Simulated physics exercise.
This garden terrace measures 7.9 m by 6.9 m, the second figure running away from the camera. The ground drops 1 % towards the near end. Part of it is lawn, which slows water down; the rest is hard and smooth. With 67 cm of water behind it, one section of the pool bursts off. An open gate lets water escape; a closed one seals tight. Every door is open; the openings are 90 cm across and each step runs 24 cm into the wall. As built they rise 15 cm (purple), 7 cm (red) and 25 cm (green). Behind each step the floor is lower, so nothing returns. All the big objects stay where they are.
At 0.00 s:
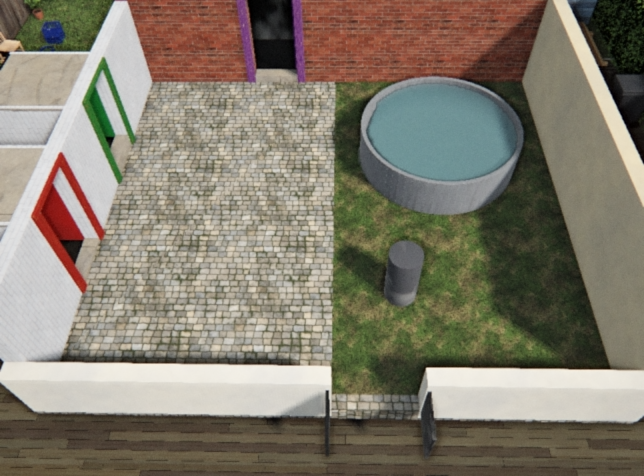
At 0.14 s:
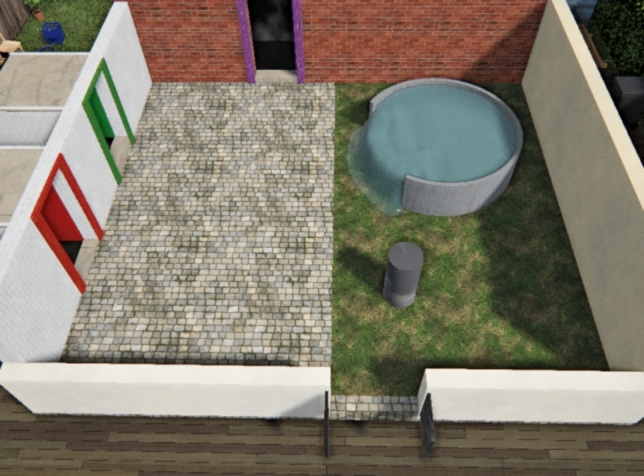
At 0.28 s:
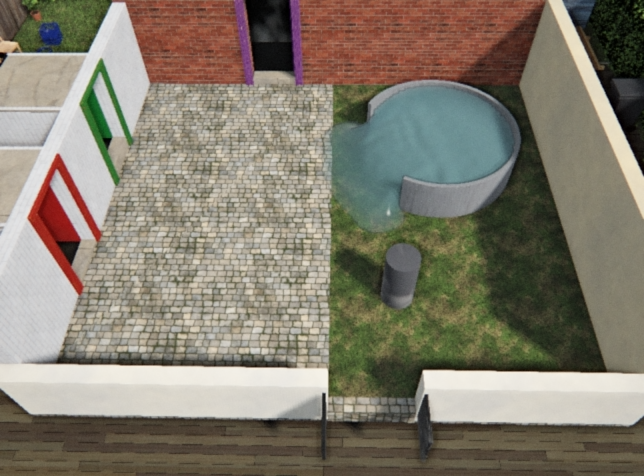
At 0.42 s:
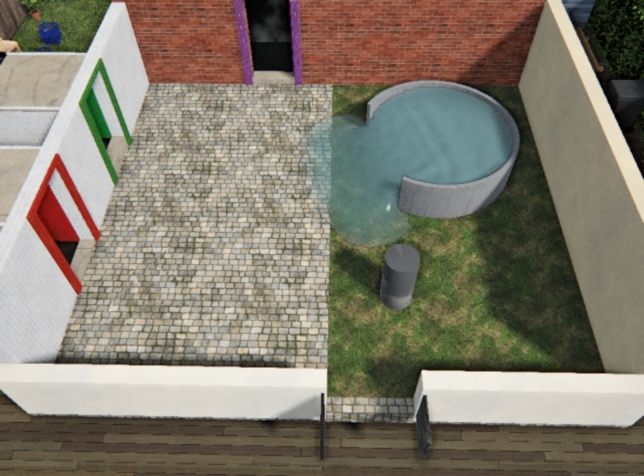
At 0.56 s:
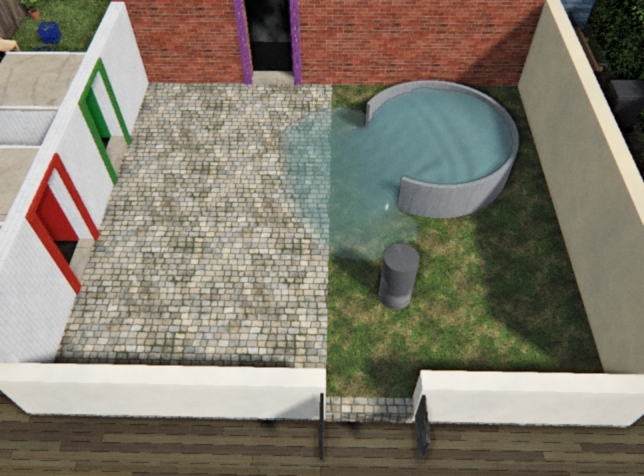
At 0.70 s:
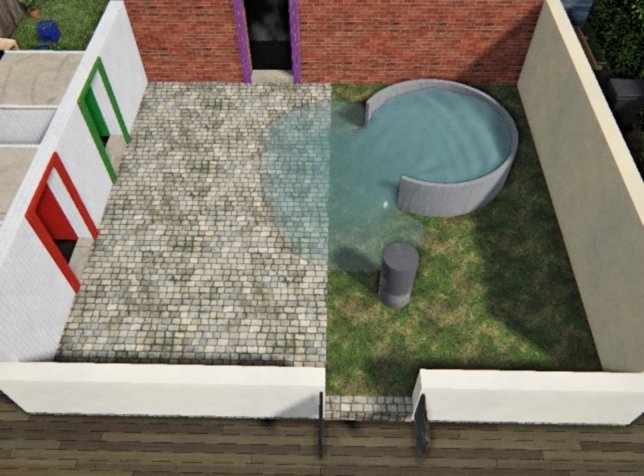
Water pouring from a gap in a round grey pool's left side, spreading across the grass and onto pale paving stones.
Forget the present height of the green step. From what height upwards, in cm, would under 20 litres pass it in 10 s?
About 19 cm.
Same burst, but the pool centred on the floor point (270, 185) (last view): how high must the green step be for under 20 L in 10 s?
Some 31 cm.
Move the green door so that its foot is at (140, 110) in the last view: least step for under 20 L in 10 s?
About 17 cm.
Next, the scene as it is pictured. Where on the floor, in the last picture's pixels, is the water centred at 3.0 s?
At about (287, 190).
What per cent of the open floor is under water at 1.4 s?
Some 40 per cent of it.
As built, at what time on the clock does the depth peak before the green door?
Near 2.4 s.
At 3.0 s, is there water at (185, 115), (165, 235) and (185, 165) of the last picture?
In that order: Under water, wet, under water.
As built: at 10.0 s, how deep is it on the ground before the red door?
About 8.5 cm.
After 1.4 s water covers 40 % of the floor, deepest (30 cm) near (360, 184); it has not reached the green door.
After 3.0 s water covers 70 % of the floor, deepest (44 cm) near (49, 376); 25 cm at the green door, 1 litre in over its 25 cm step.
After 10.0 s water covers 90 % of the floor, deepest (14 cm) near (45, 389); 6 cm at the green door, 2 litres in over its 25 cm step.
At the green door as built, the water arrived by 1.9 s and peaked near 28 cm at 2.4 s.
With a step of 16.5 cm, 43 litres would have come in within the 10 s; with 22.5 cm, 7 litres. So under 20 litres takes about 19 cm.
